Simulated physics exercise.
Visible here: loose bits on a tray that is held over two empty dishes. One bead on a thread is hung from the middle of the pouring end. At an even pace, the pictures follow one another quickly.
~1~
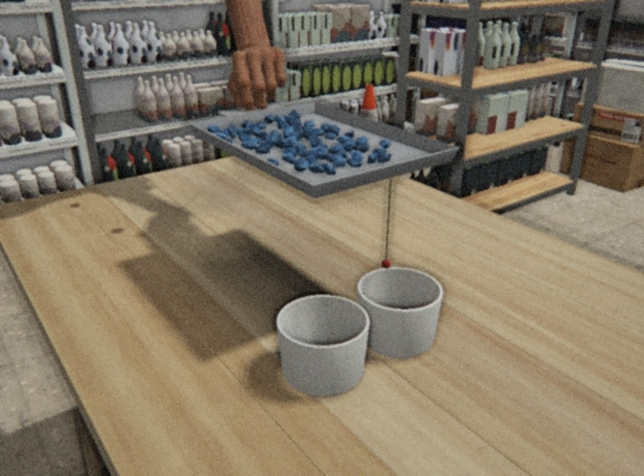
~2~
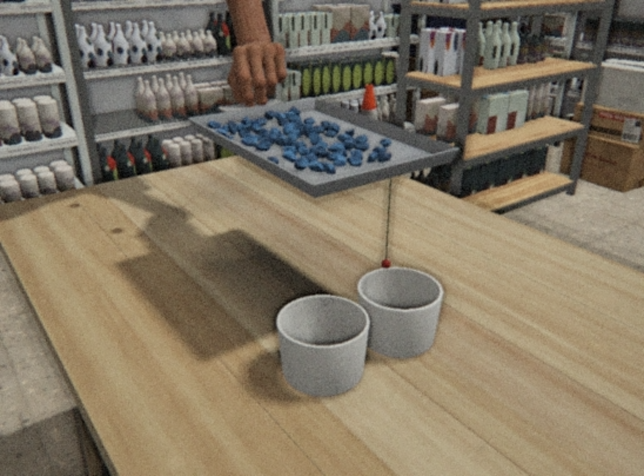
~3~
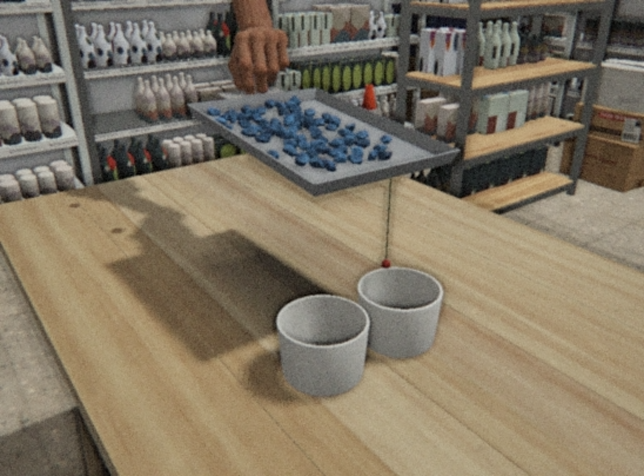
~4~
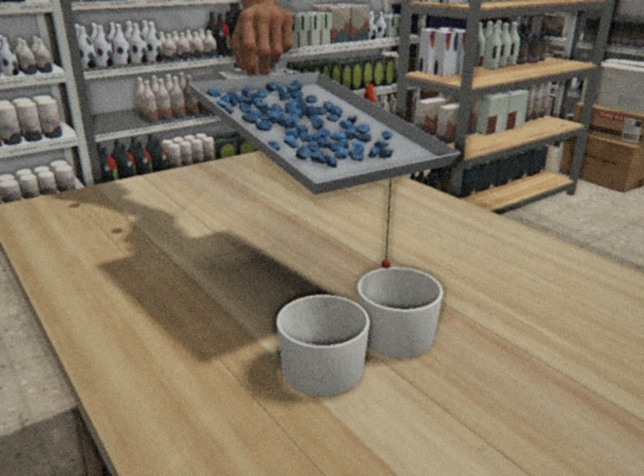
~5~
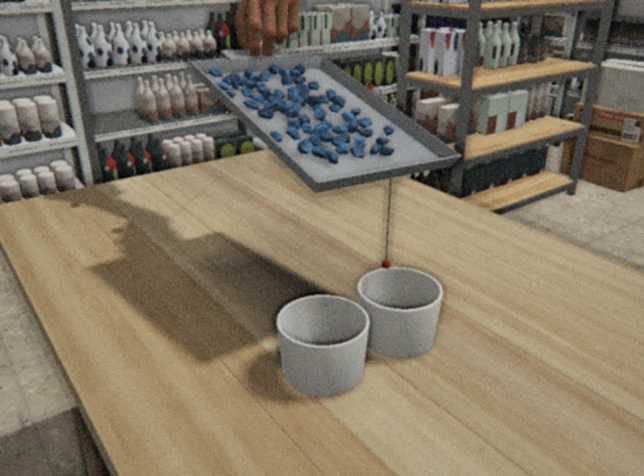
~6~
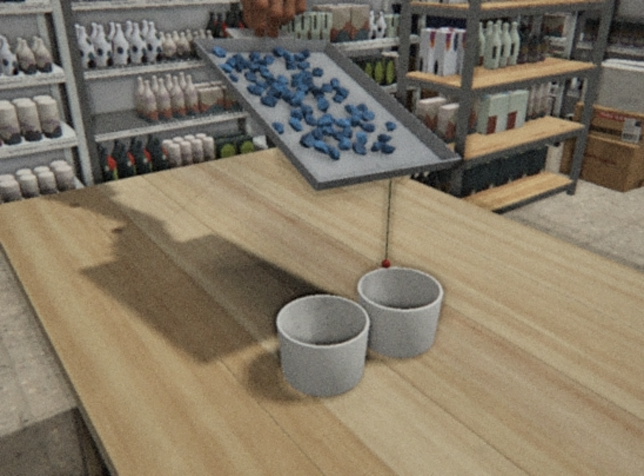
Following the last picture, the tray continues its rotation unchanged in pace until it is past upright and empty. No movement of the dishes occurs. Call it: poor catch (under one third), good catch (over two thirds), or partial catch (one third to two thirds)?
Poor catch.
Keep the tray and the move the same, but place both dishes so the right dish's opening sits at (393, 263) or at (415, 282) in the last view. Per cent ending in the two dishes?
Trial 1 0%, trial 2 30%.
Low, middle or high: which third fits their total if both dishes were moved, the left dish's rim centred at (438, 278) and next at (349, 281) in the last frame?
Try one: Between a third and two thirds; try two: Below one third.
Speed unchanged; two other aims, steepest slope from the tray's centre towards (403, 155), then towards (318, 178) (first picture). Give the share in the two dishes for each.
0 % and 80 %, roughly.
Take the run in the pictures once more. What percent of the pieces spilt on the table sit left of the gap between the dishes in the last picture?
About 0 percent.
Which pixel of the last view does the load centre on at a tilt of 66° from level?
(409, 151).
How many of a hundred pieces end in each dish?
0 per cent goes to the left dish and 20 per cent to the right dish.
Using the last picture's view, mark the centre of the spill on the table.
The middle is around (501, 333).
Just after the last frame, tray tipped steeply; almost all on the tray; about a tenth in the air.
A moment on, tray tipped past a quarter turn; about a tenth on the tray; about a tenth in the right dish; roughly two thirds outside both; about a tenth in the air.
Further on, tray tipped past a quarter turn; roughly a quarter in the right dish; the larger part outside both.
When it is over, tray tipped past a quarter turn; not one in the left dish; roughly a quarter in the right dish; the larger part outside both.
